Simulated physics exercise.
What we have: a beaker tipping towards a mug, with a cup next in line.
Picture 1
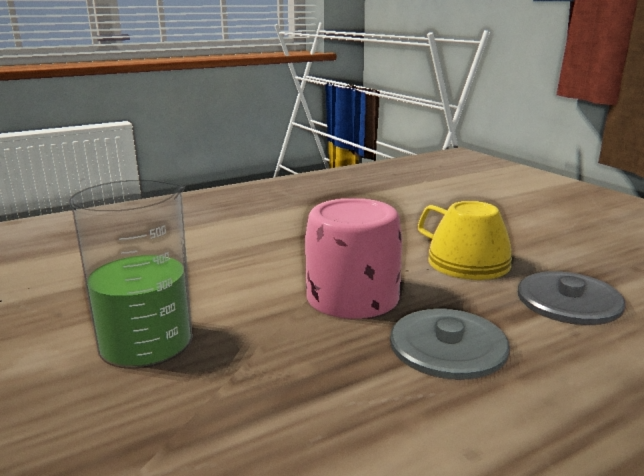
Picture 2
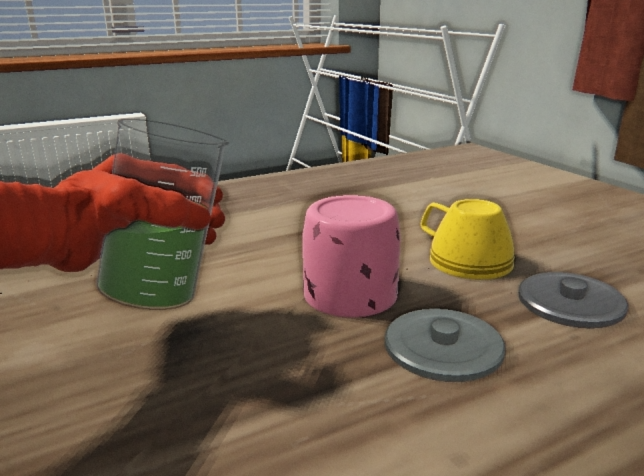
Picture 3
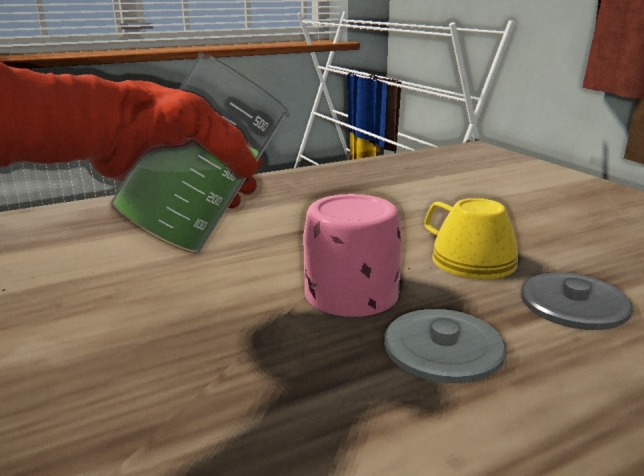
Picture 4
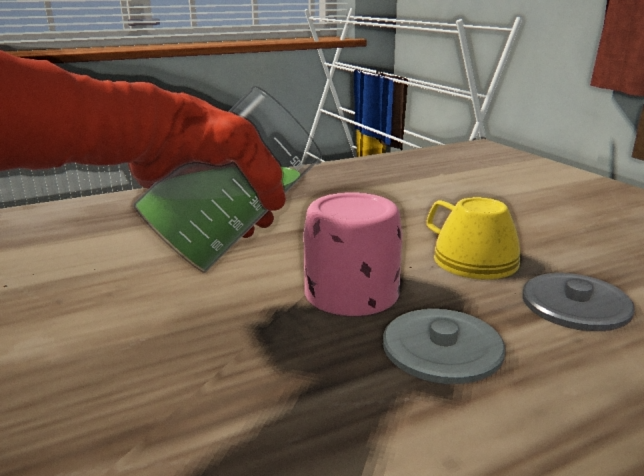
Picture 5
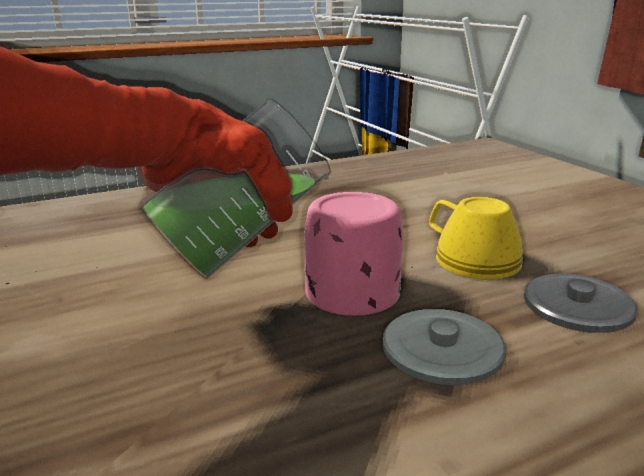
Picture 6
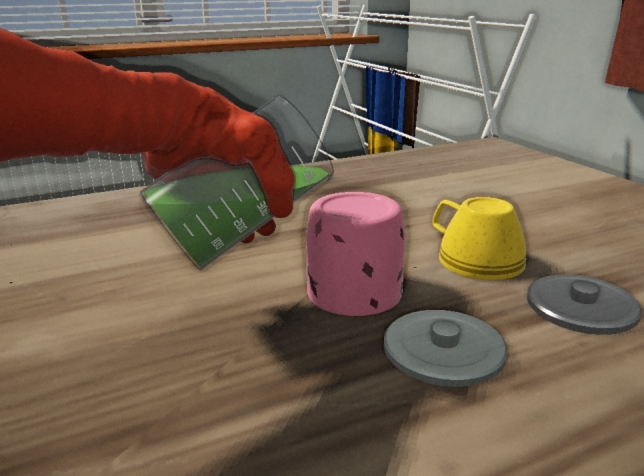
A red-gloved hand reaches in from the left, lifts a clear beaker half full of green liquid and tilts it steadily rightward, the liquid staying inside. The wooden tabletop is seen from slightly above, with a radiator, window blinds and drying rack behind, as the view shifts slightly. An upside-down pink mug stands centrally, with an upturned yellow cup and two grey lids to its right.
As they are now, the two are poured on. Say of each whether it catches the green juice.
The mug lets it run off outside; the cup lets it run off outside.
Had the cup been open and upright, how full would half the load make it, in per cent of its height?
I make it 65 per cent.
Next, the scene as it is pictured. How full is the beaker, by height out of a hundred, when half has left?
About 25 per cent.
A moment on, it runs off the upturned base of the mug.
Further on, it runs off the upturned base of the cup.
When it is over, the mug is empty, in a puddle; the cup is empty, in a puddle.
